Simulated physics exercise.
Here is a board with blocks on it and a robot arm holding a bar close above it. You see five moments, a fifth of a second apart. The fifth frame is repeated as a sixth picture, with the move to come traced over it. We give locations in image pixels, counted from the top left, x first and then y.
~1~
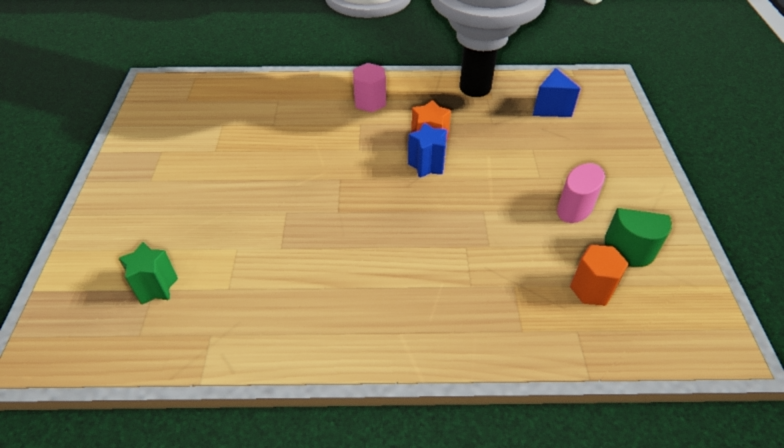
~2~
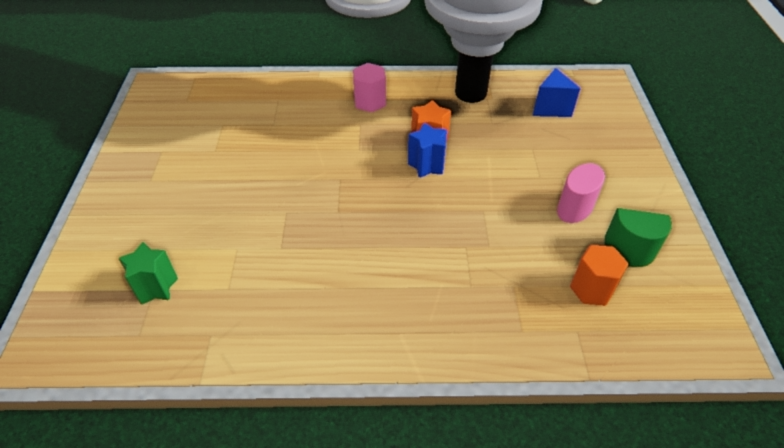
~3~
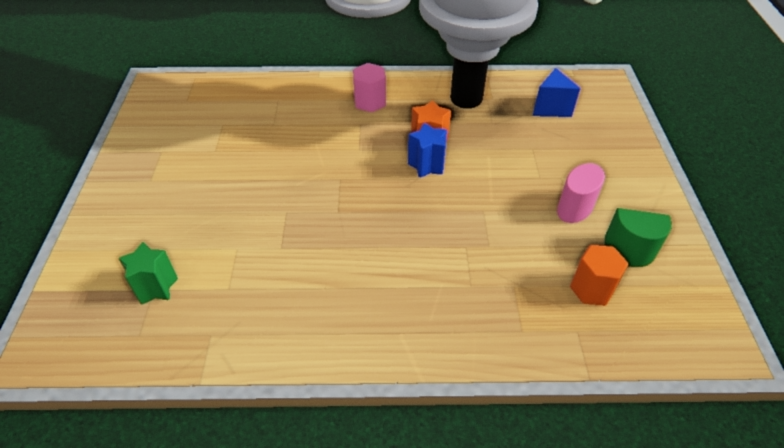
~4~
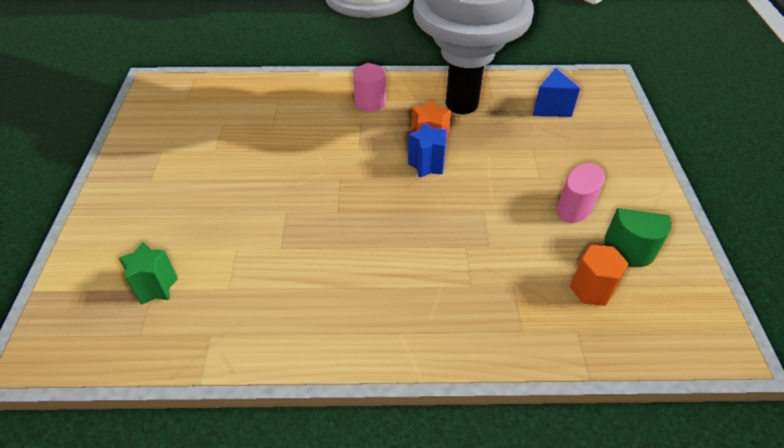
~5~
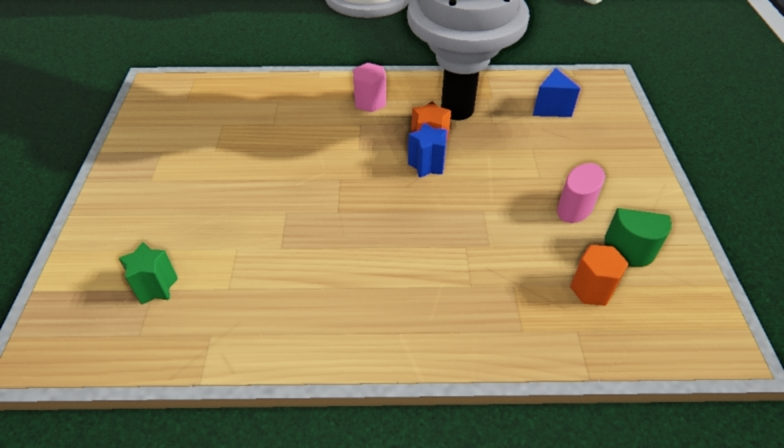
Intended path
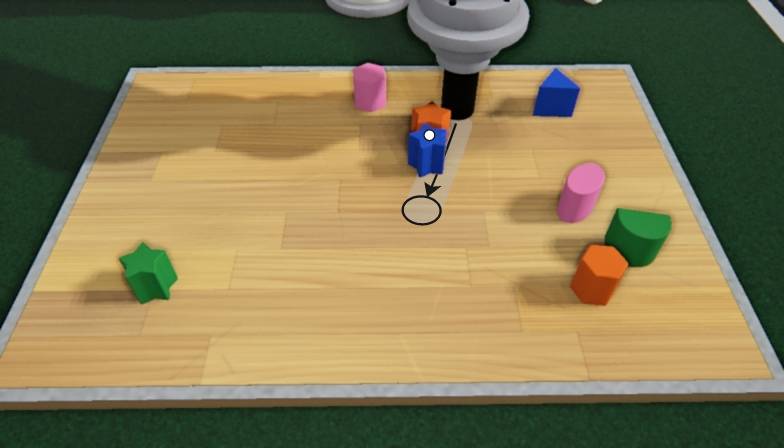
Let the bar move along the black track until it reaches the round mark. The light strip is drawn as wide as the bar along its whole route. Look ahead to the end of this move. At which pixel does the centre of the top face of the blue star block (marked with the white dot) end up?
It sits at (393, 166).
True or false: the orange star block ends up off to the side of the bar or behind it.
It is true.
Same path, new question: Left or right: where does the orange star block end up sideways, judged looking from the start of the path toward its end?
It moves over to the right.
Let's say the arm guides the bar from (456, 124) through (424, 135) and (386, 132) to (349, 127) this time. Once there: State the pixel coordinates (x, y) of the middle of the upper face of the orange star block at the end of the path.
It comes to (393, 124).
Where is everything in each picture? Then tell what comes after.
The first picture shows tip of the bar (475, 89), middles of tops, blue star block (429, 135), orange star block (431, 112).
The second picture shows bar (471, 95), nothing pushed.
The third picture shows bar (466, 100), nothing pushed.
The fourth picture shows bar (462, 106), nothing pushed.
The fifth picture shows bar (457, 111), blue star block (429, 135), orange star block (431, 112).
The line goes straight from (456, 124) to (422, 210); the dot is on the blue star block.
On the path given first. One third of the way, bar (448, 138); blue star block (418, 144), turned 40° anticlockwise; orange star block (417, 123), turned 45° clockwise.
Two thirds of the way, bar (436, 166); blue star block (405, 156), turned 25° anticlockwise; orange star block (412, 126), turned 80° clockwise.
At the end, bar (422, 198); blue star block (393, 166), turned 25° clockwise; orange star block (412, 126), turned 80° clockwise.
